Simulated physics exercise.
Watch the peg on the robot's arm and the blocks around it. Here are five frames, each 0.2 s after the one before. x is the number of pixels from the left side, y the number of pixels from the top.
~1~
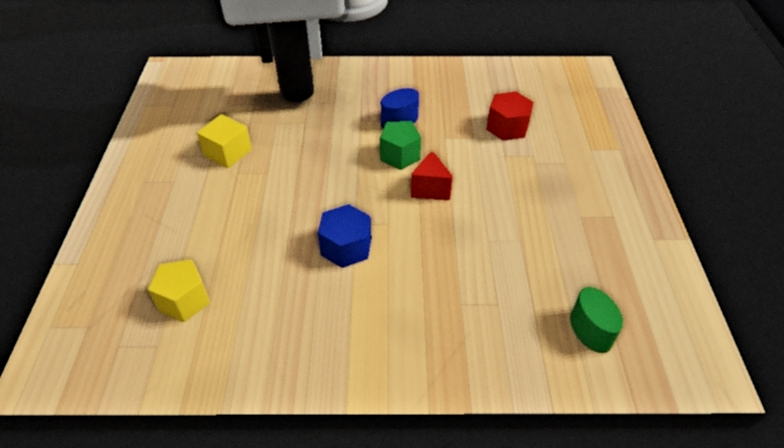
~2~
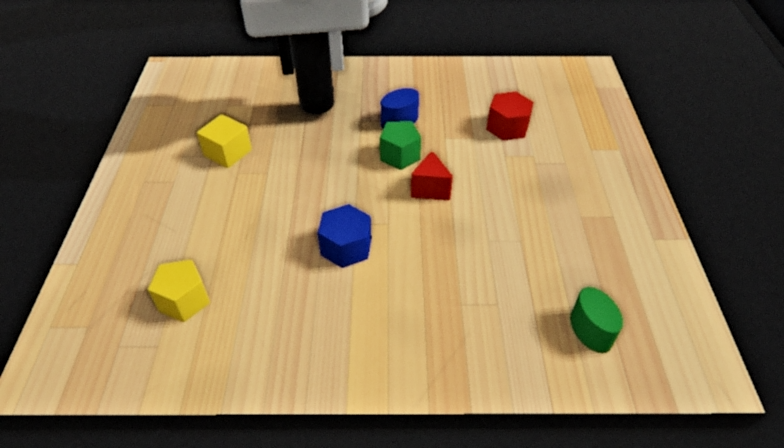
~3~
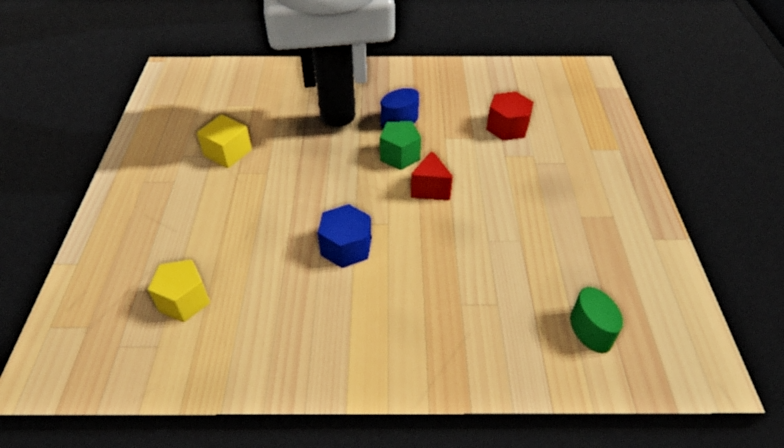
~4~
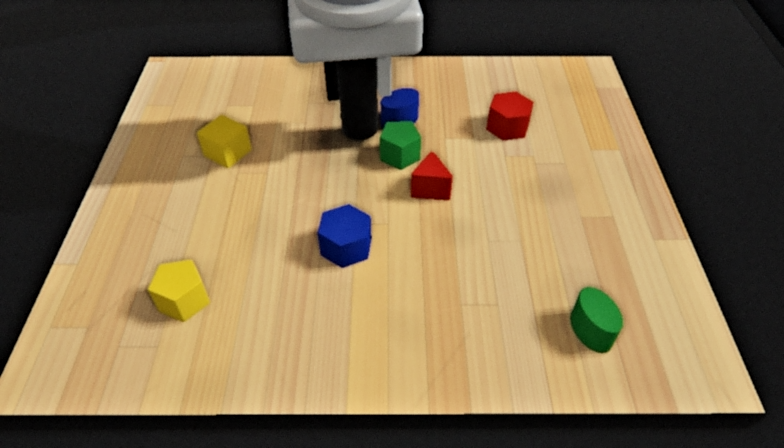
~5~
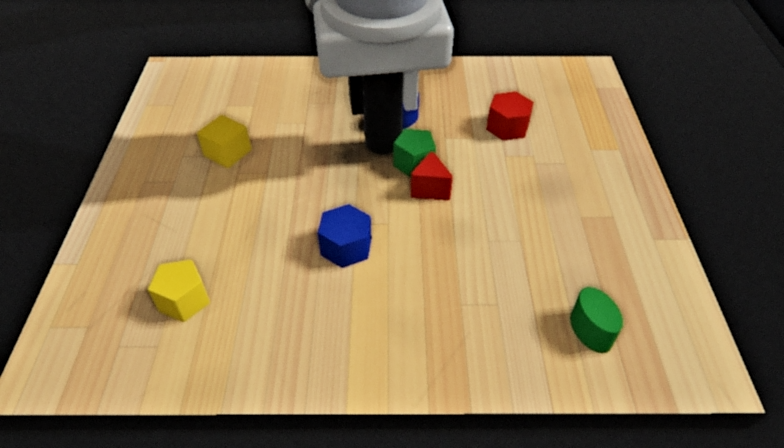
Robot arm moving its black peg diagonally right and toward the viewer, nudging a green block beside a red triangle.
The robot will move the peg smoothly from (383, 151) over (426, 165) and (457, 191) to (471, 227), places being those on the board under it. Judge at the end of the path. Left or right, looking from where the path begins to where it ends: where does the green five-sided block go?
It will end up to the left.
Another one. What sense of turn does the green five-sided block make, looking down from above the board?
Viewed from the top, it goes anticlockwise.
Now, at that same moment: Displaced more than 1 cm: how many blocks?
I reckon the push displaces two of the blocks by more than 1 cm.
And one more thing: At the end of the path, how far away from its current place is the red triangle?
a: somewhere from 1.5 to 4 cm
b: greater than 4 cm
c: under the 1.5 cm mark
My answer is option b.
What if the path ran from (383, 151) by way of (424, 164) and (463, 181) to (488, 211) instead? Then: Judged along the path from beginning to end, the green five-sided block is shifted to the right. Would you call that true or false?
It is false.
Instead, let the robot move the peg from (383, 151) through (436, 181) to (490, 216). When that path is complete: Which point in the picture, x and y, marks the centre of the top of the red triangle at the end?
Expect it around (462, 206).
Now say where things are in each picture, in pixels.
Peg tip at (297, 93); block tops, blue oval at (400, 97); green five-sided block at (400, 132); red triangle at (432, 167), in the first picture.
Peg at (317, 105); blocks unchanged, in the second picture.
Peg at (338, 117); blocks unchanged, in the third picture.
Peg at (360, 130); blocks unchanged, in the fourth picture.
Peg at (383, 143); blue oval hidden; green five-sided block at (416, 140); red triangle at (432, 167), in the fifth picture.
The first path, step by step. One third of the way, peg at (427, 157); green five-sided block at (460, 157), turned 15° clockwise; red triangle at (447, 180), turned 75° clockwise.
Two thirds of the way, peg at (458, 184); green five-sided block at (500, 177), turned 15° anticlockwise; red triangle at (448, 191), turned 90° clockwise.
At the end, peg at (472, 220); blue oval in place; green five-sided block at (509, 181), turned 30° anticlockwise; red triangle at (440, 212), turned 130° clockwise.
